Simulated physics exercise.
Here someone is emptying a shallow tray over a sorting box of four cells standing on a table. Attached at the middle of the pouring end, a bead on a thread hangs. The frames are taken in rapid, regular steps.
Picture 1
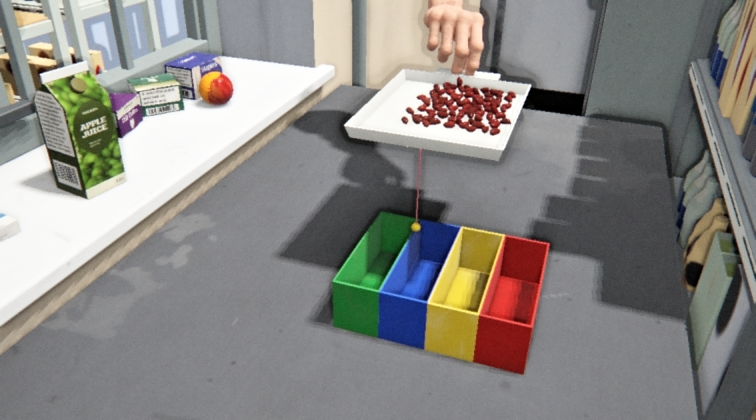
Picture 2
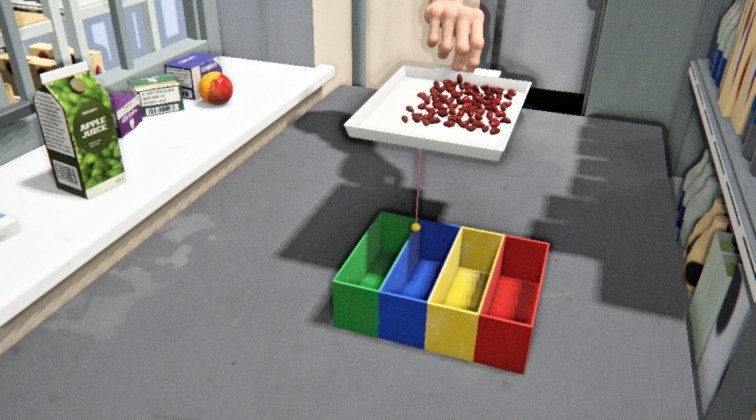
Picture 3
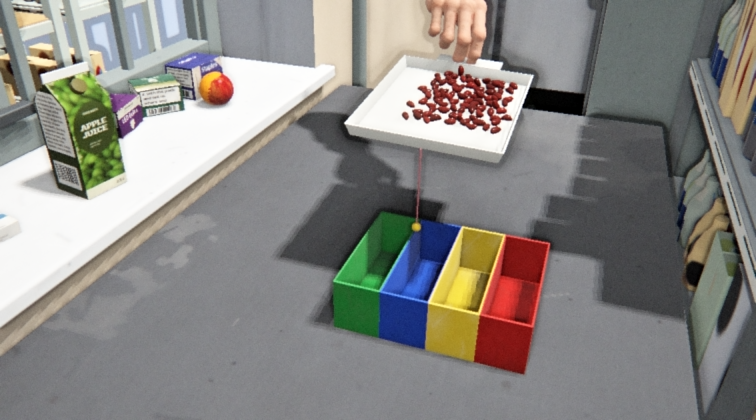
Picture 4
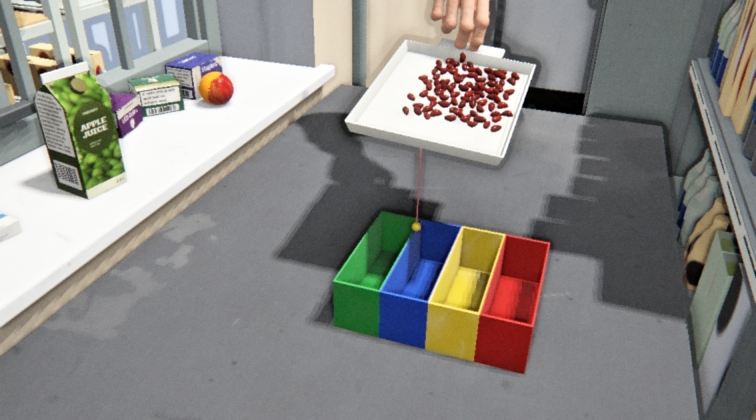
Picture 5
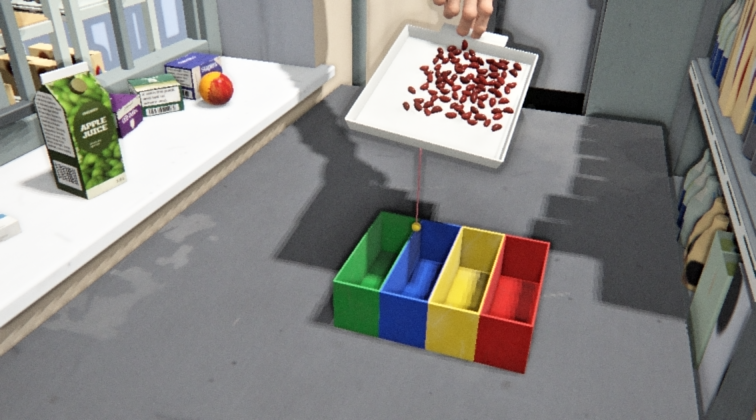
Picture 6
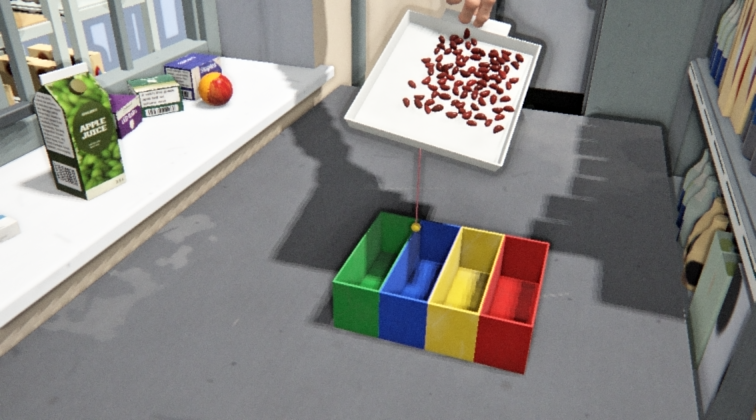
To begin with, a hand holds a shallow white tray of dark red beans nearly level above a box with green, blue, yellow and red cells, a bead hanging on a thread. The hand then gradually tilts the tray, its back rising and its front right corner dipping lowest, while the beans barely shift on it.
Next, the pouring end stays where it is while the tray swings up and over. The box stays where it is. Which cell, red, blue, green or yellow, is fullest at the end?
The yellow cell is fullest at the end.
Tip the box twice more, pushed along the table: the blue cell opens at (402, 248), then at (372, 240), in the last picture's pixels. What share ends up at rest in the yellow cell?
I'd expect some 30 percent, and then some 0 percent.
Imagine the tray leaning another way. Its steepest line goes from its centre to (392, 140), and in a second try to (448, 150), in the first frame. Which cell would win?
In order, it comes out as green and the cell in yellow.
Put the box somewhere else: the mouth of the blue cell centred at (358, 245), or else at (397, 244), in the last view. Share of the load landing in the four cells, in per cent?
It would be roughly 40 per cent in the first placement and roughly 90 per cent in the second.
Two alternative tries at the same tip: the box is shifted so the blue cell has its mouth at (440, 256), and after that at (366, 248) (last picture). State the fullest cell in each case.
Case 1 - that yellow cell; case 2 - the cell in red.
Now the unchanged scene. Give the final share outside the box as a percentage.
Call it some 0 percent of the pieces.
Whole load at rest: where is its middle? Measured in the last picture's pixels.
Around (473, 307), give or take.
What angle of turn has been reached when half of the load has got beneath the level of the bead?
Roughly 85 degrees of tilt.
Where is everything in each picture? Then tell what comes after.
In the first frame, corners of the pouring end (350, 124) and (499, 147), level; middle of the load (461, 104), kidney beans; bead on its thread (416, 227); green cell (356, 305); blue cell (403, 316); yellow cell (451, 328); red cell (502, 340).
In the second frame, corners of the pouring end (350, 124) and (499, 148), level; middle of the load (461, 102).
In the third frame, corners of the pouring end (350, 122) and (500, 150), tipped barely, lowest at the right corner; middle of the load (462, 97).
In the fourth frame, corners of the pouring end (351, 120) and (499, 154), tipped a little, lowest at the right corner; middle of the load (463, 88).
In the fifth frame, corners of the pouring end (351, 118) and (499, 157), tipped clearly, lowest at the right corner; middle of the load (464, 81).
In the sixth frame, corners of the pouring end (350, 116) and (498, 161), tipped clearly, lowest at the right corner; middle of the load (465, 74); green cell (356, 305); blue cell (403, 316); yellow cell (452, 328); red cell (503, 340).
Just after the last frame, tray tipped steeply; roughly two thirds on the tray; about a tenth in the red cell; about a tenth in the yellow cell; roughly a quarter falling or outside the box.
A moment on, tray tipped past a quarter turn; roughly two thirds in the yellow cell; roughly a quarter in the red cell; about a tenth in the blue cell; about a tenth falling or outside the box.
Further on, tray tipped past a quarter turn; roughly two thirds in the yellow cell; roughly a quarter in the red cell; about a tenth in the blue cell.
When it is over, tray tipped past a quarter turn; roughly two thirds in the yellow cell; roughly a quarter in the red cell; about a tenth in the blue cell; not one in the green cell.
